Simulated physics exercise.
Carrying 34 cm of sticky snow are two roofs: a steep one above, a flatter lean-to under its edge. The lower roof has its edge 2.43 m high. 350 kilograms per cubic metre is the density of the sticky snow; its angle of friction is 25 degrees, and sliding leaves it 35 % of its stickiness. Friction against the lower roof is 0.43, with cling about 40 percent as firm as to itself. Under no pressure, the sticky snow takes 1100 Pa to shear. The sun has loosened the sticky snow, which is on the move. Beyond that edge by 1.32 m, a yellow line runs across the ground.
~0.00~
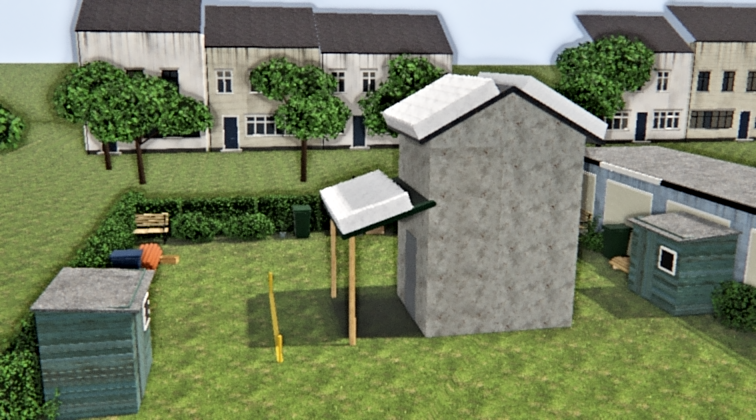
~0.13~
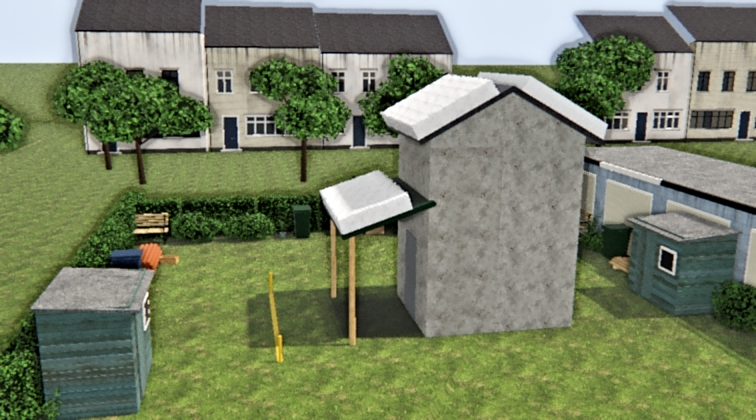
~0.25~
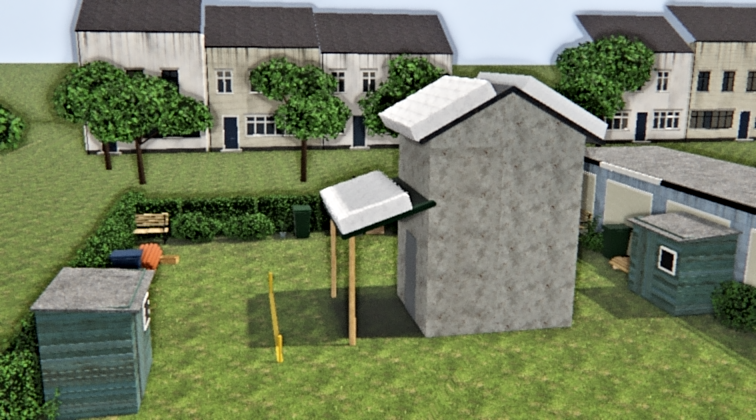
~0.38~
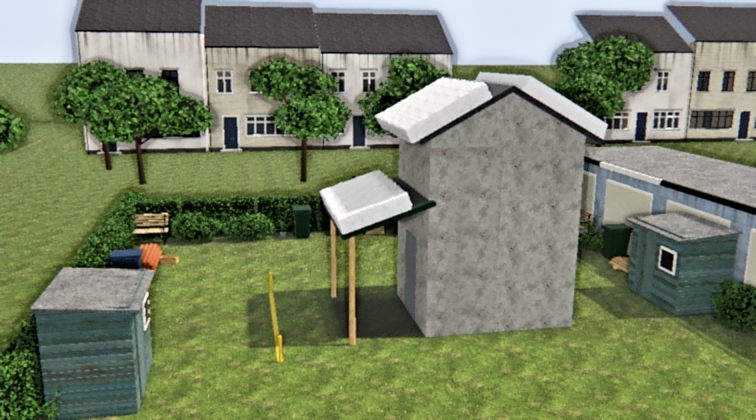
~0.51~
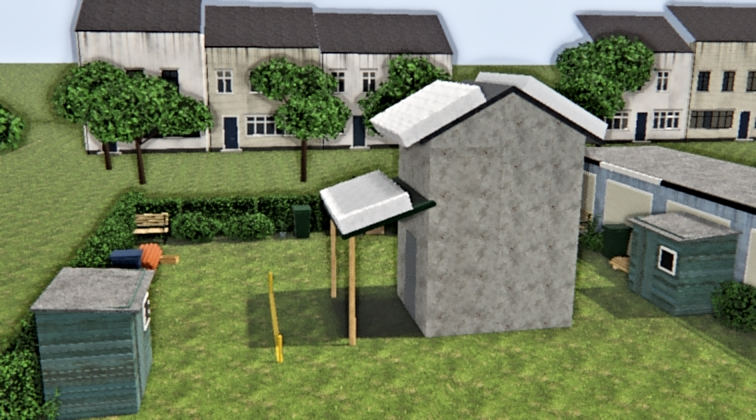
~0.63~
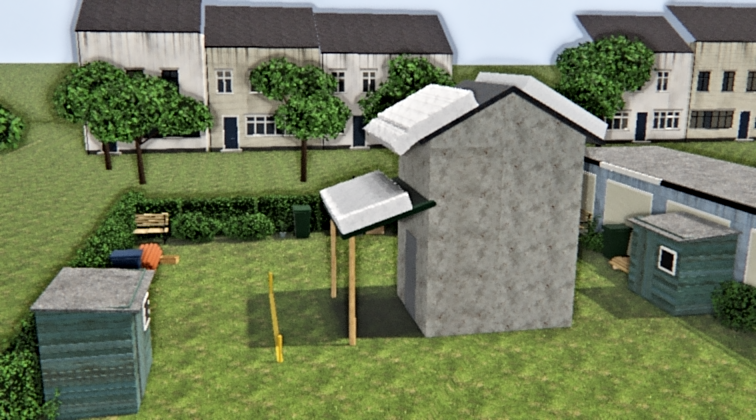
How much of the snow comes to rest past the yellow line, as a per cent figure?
Roughly 39 per cent.
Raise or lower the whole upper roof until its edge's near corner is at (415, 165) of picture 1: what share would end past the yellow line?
Roughly 18 per cent.
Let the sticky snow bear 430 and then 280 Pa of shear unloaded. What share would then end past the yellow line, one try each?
Result: 45 % for the first case, 45 % for the second.
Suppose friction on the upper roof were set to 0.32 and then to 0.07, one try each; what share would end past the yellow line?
Roughly 20 per cent first, roughly 45 per cent second.
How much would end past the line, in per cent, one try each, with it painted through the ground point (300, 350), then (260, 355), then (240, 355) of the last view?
Respectively 50, 25 and 18 percent would end past it.
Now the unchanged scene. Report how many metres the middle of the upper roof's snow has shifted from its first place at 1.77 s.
It sits some 3.8 m from where it began.
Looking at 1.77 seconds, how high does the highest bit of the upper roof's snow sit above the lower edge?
At that moment it reaches around 0.8 m above the edge.
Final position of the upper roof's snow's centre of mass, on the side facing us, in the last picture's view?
It sits close to (265, 331).
By 1.15 s, none is below the lower edge and 0 % is past the line.
By 1.77 s, 21 % is below the lower edge and 0 % is past the line.
By 2.38 s, 65 % is below the lower edge and 33 % is past the line.
By 3.00 s, 65 % is below the lower edge and 39 % is past the line.
By 3.50 s, at the end, 65 % is below the lower edge and 39 % is past the line.
